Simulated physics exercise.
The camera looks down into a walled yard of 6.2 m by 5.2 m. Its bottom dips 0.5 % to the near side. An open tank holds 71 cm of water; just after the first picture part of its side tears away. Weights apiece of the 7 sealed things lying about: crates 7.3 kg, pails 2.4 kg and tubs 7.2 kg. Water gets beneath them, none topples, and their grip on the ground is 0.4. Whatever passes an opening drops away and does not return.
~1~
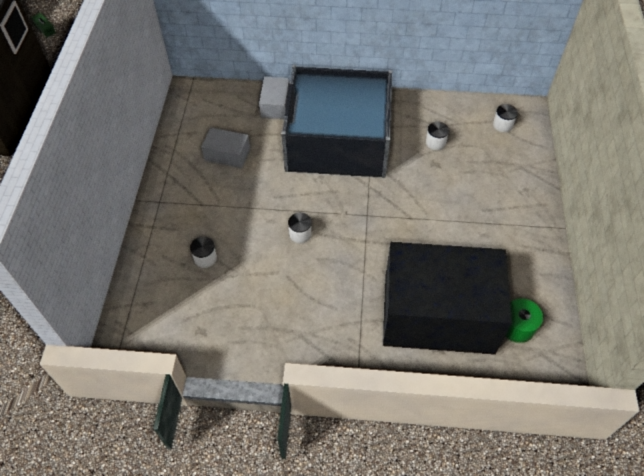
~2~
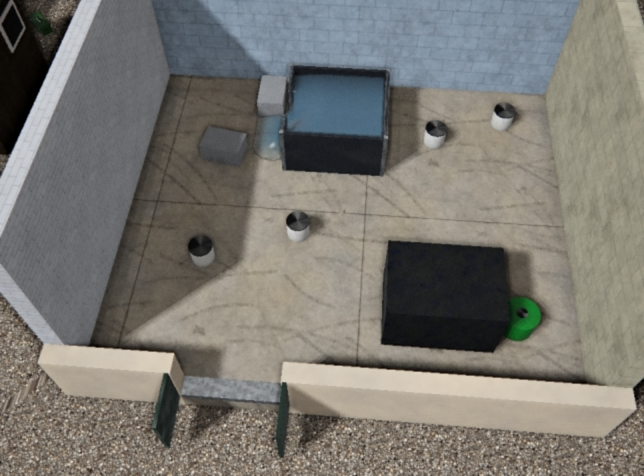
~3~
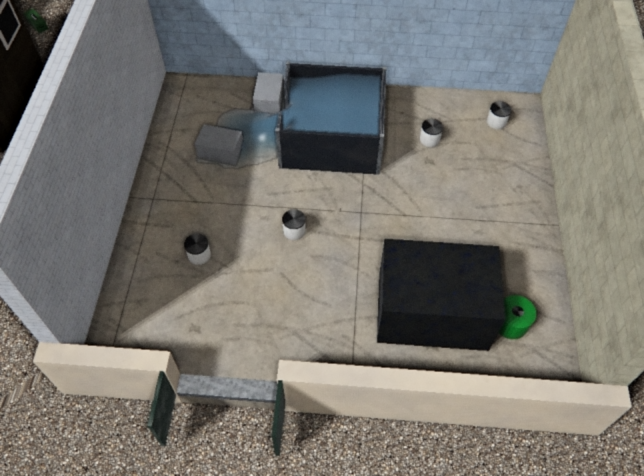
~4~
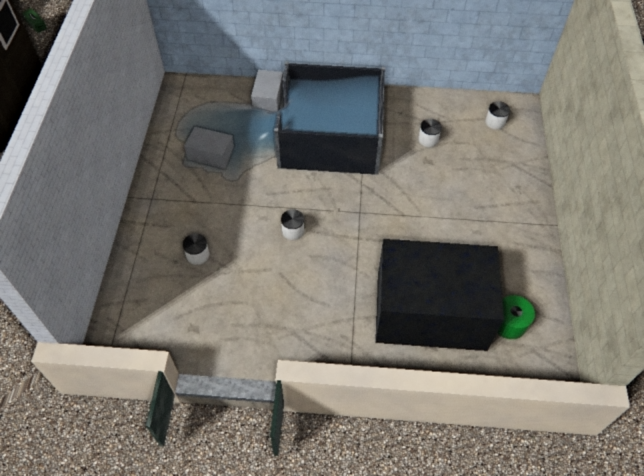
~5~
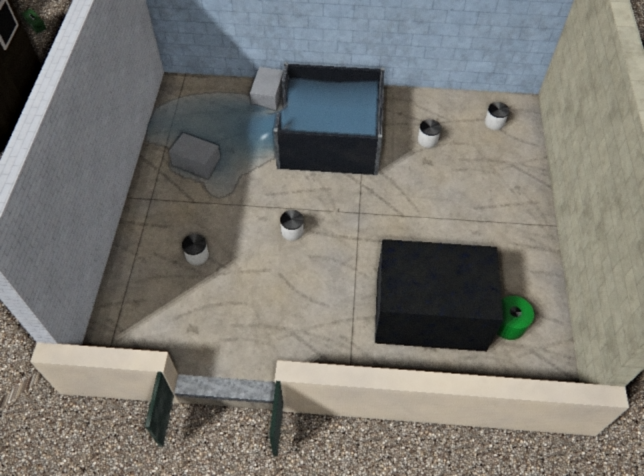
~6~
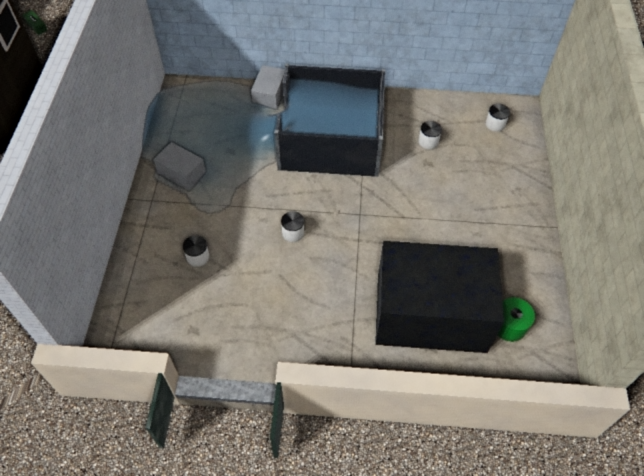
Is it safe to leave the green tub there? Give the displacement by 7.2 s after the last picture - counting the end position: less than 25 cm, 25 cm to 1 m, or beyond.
The green tub stays put.
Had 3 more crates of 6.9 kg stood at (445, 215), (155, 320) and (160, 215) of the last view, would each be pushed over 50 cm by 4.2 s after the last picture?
In that order: Less, past it, over.
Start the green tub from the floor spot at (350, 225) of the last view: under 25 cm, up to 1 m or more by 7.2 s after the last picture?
It holds its place.
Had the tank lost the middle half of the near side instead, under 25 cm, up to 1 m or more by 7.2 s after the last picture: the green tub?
Then the green tub moves a short way.
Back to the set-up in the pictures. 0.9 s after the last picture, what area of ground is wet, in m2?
Roughly 8.5 m2.
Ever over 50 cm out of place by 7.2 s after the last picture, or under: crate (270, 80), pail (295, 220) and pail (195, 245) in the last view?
In that order: Short of it, short of it, more.
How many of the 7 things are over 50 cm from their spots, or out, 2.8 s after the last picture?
By then 2.
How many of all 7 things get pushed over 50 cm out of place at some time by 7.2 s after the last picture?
I count 3.
Then, 0.9 s after the last picture the green tub is near (516, 314), 0.0 m from its start, aground; 0 of 7 are out; 0 afloat.
Then, 2.8 s after the last picture the green tub is near (516, 314), 0.0 m from its start, aground; 0 of 7 are out; 1 afloat.
Then, 4.8 s after the last picture the green tub is near (516, 314), 0.0 m from its start, aground; 0 of 7 are out; 1 afloat.
Then, 7.2 s after the last picture the green tub is near (516, 314), 0.0 m from its start, aground; 0 of 7 are out; 4 afloat.
